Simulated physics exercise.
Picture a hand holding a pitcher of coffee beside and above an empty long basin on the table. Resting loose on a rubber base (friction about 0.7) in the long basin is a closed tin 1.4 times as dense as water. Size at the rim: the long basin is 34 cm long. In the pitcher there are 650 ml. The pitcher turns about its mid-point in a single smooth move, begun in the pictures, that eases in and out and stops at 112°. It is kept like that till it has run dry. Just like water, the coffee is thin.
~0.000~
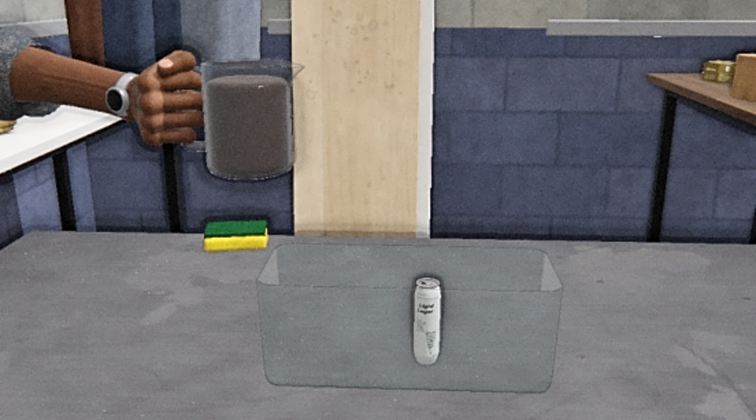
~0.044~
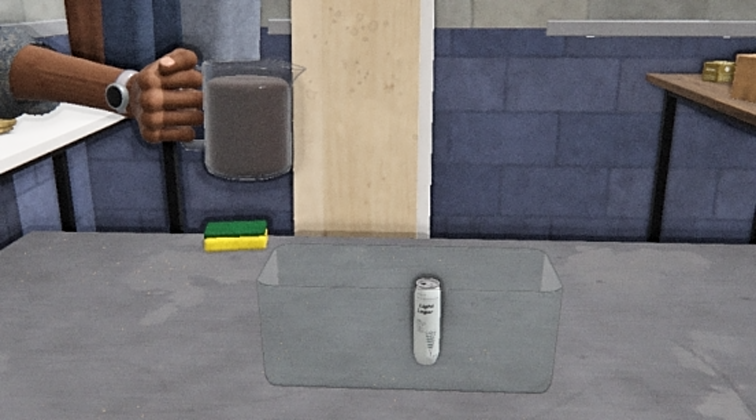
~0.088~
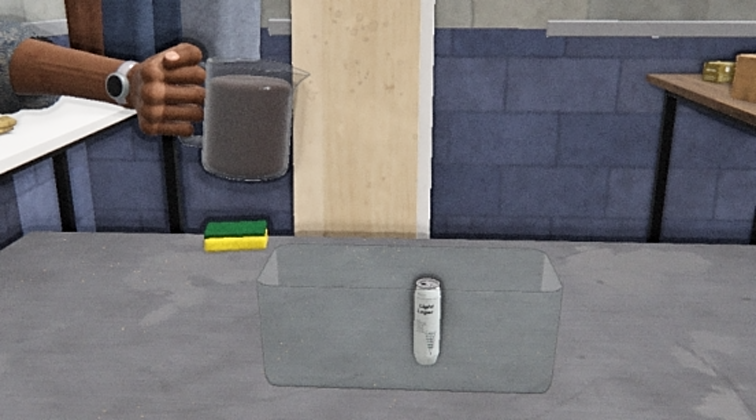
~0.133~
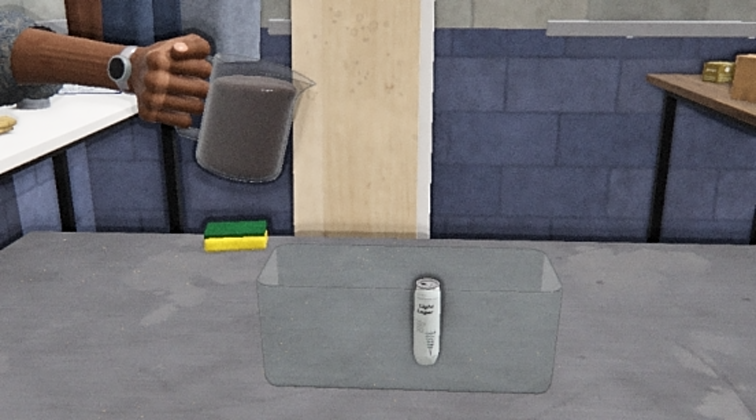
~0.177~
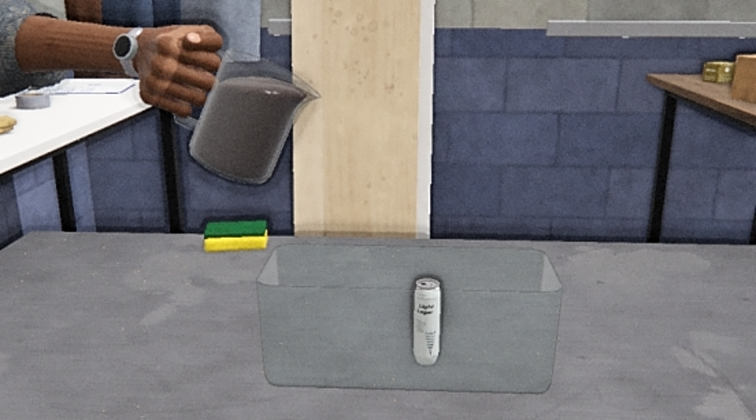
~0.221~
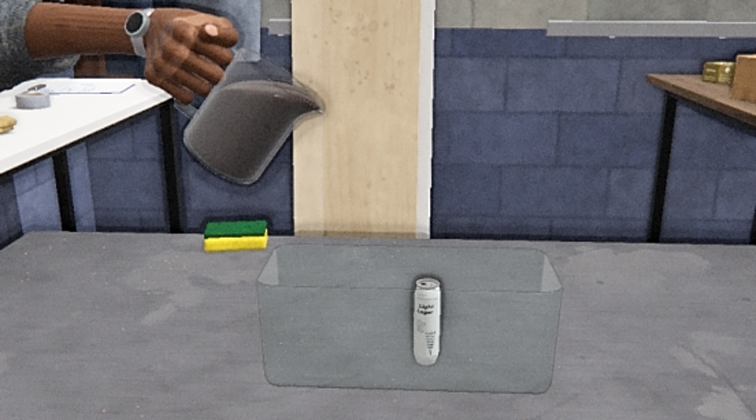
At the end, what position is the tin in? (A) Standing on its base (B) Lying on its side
A, standing on its base.
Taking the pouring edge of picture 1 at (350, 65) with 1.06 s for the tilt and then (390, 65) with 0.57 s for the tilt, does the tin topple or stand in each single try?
First it tips over; then it stays on its base.
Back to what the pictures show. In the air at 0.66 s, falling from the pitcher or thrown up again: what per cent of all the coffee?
Airborne fraction: Approx. 22 %.
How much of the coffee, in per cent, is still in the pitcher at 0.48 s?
At that time about 56 in a hundred parts are still held.
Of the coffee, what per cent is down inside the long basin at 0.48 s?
At that time the basin holds about 14 per cent of the liquid.
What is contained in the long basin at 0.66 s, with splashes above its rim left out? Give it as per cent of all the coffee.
Around 66 in a hundred.
After 0.48 s the tilt is 105° and 55 per cent is still to pour; the tin stands where it began.
After 0.66 s the tilt is 112° and 12 per cent is still to pour; the tin stands where it began.
After 0.86 s the tilt is 112° and 1 per cent is still to pour; the tin stands where it began.
After 1.07 s the tilt is 112° and 0 per cent is still to pour; the tin stands where it began.
In the end the tin stands where it began.
